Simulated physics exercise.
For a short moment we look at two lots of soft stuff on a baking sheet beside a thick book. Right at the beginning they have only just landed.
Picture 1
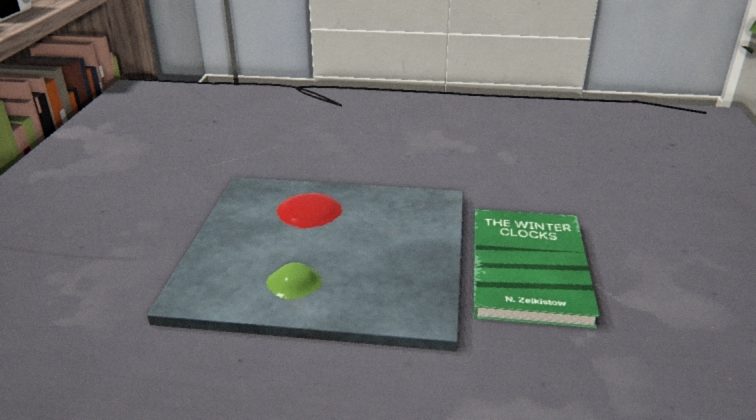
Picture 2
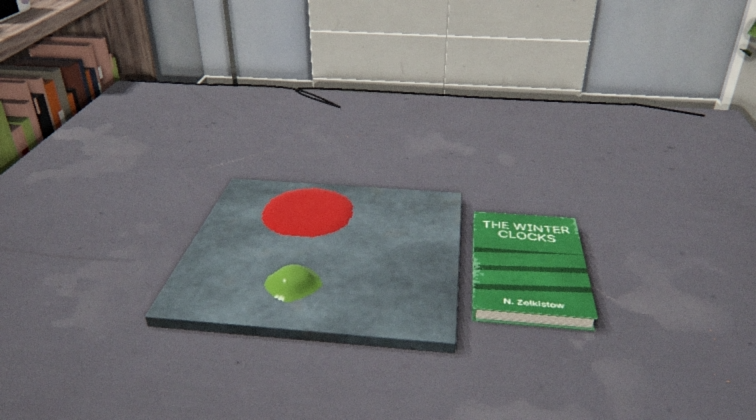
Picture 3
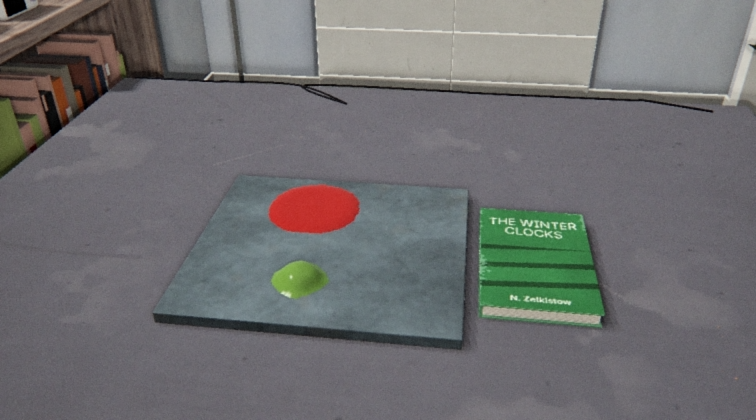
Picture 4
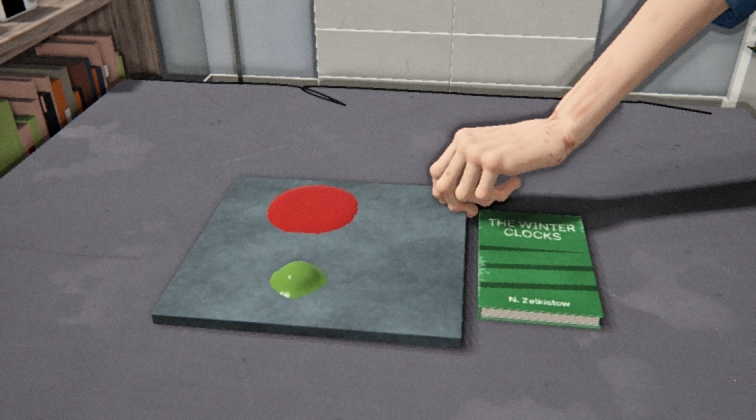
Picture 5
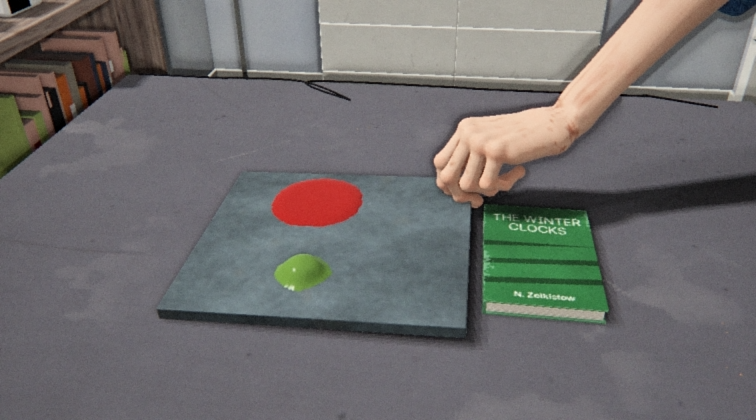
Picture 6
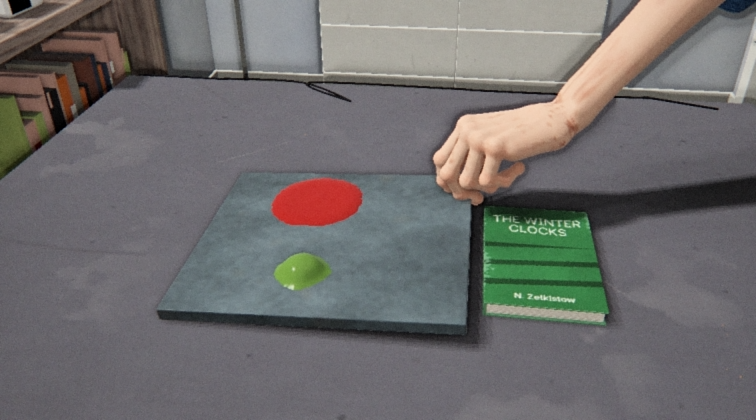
A glossy red blob and a smaller green one sit on a flat slate-grey baking sheet, beside a thick green book on the right, seen from above on a grey-covered table with bookshelves behind at left. The red paste quickly spreads into a thin disc while the green stays mounded. As the view shifts very slightly, a hand reaches in from the right, grips the sheet's far right corner and raises it slightly.
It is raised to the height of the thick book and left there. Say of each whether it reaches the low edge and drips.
The green paste? It stays put. The red paste stays put.
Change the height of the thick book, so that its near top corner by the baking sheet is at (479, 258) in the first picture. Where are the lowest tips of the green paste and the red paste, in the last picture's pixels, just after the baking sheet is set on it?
In the last picture, I'd say around (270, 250) for the first and around (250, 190) for the other.
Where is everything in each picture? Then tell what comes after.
The baking sheet lies flat; green paste (294, 274) a mound; red paste (309, 207) a low mound; thick book (536, 317), in the first picture.
They settle; green paste (292, 276) a mound; red paste (308, 210) spread thin, in the second picture.
At rest; green paste (299, 272) a mound; red paste (314, 207) spread thin, in the third picture.
A hand takes the end; green paste (297, 272) a mound; red paste (313, 207) spread thin, in the fourth picture.
The end is rising; green paste (302, 265) a mound; red paste (318, 200) spread thin, in the fifth picture.
The baking sheet slopes by about 3°; green paste (301, 264) a mound; red paste (317, 200) spread thin; thick book (545, 314), in the sixth picture.
Shortly, slope about 4°; the green paste has not moved; the red paste has not moved.
Then, the green paste has not moved; the red paste has not moved.
At the finish, slope about 4°; the green paste has not moved; the red paste has not moved.
